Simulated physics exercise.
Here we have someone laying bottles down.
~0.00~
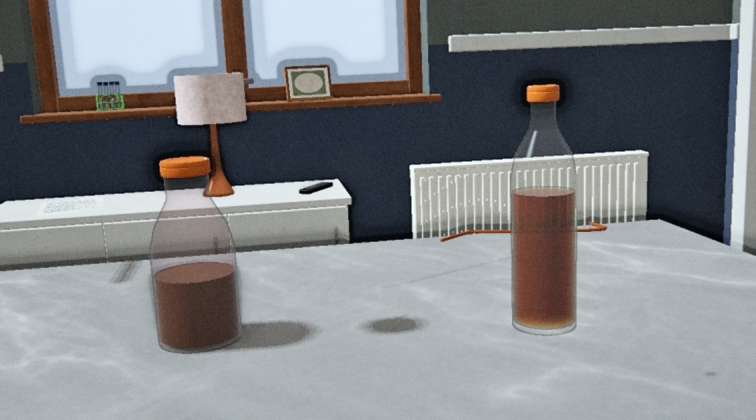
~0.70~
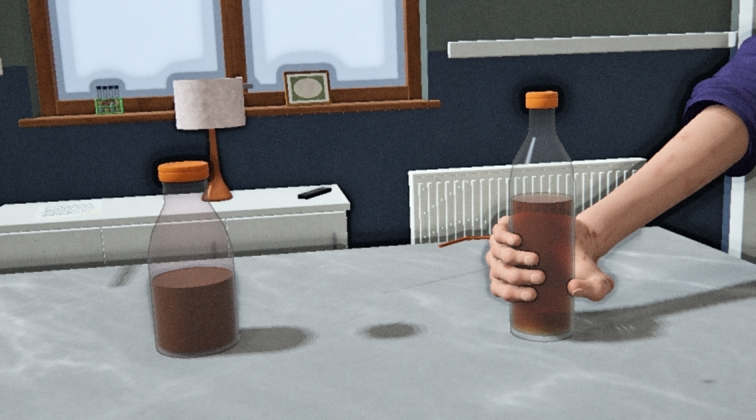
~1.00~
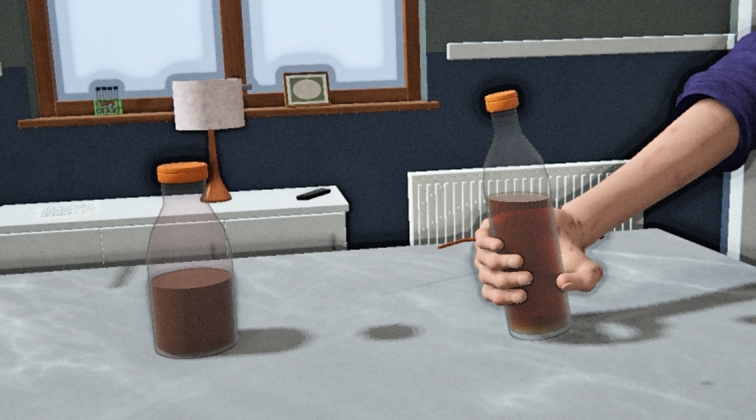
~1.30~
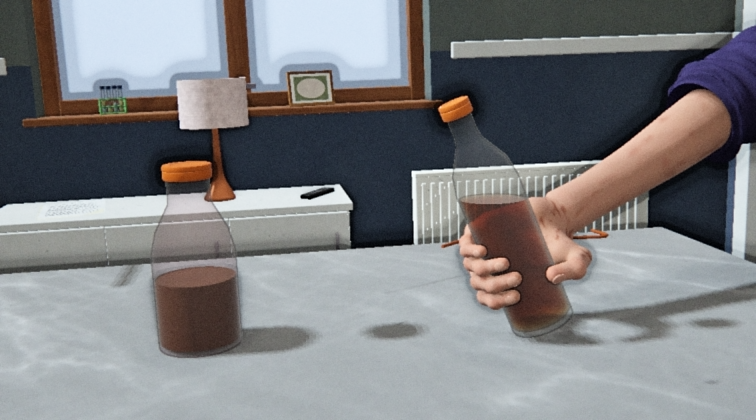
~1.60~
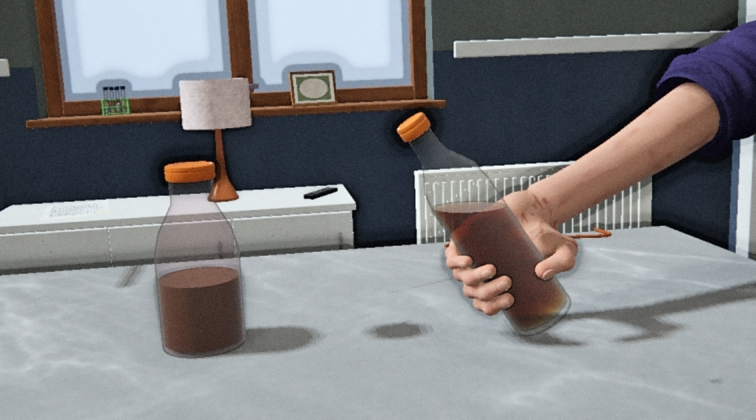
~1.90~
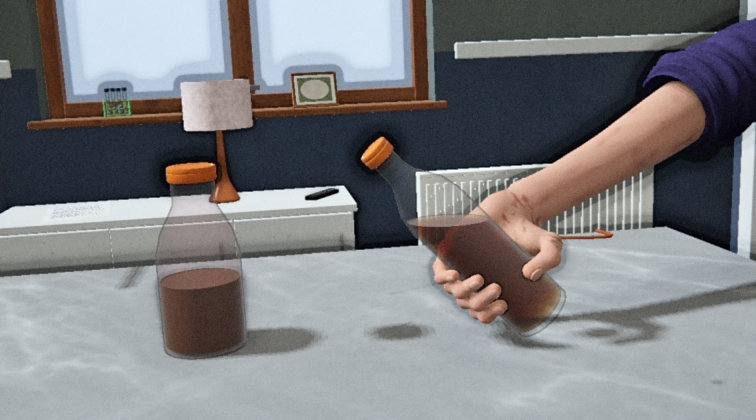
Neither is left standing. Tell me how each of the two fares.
The left one holds it all and the right one holds it all.
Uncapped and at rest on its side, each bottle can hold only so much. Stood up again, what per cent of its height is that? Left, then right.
Near 16 and 24 in a hundred.
By 2.6 s, the right bottle is nearly down; right bottle, dry at the neck.
By 3.6 s, the right bottle lies flat; right bottle, dry at the neck.
By 6.5 s, both lie flat; right bottle, dry at the neck; left bottle, dry at the neck.
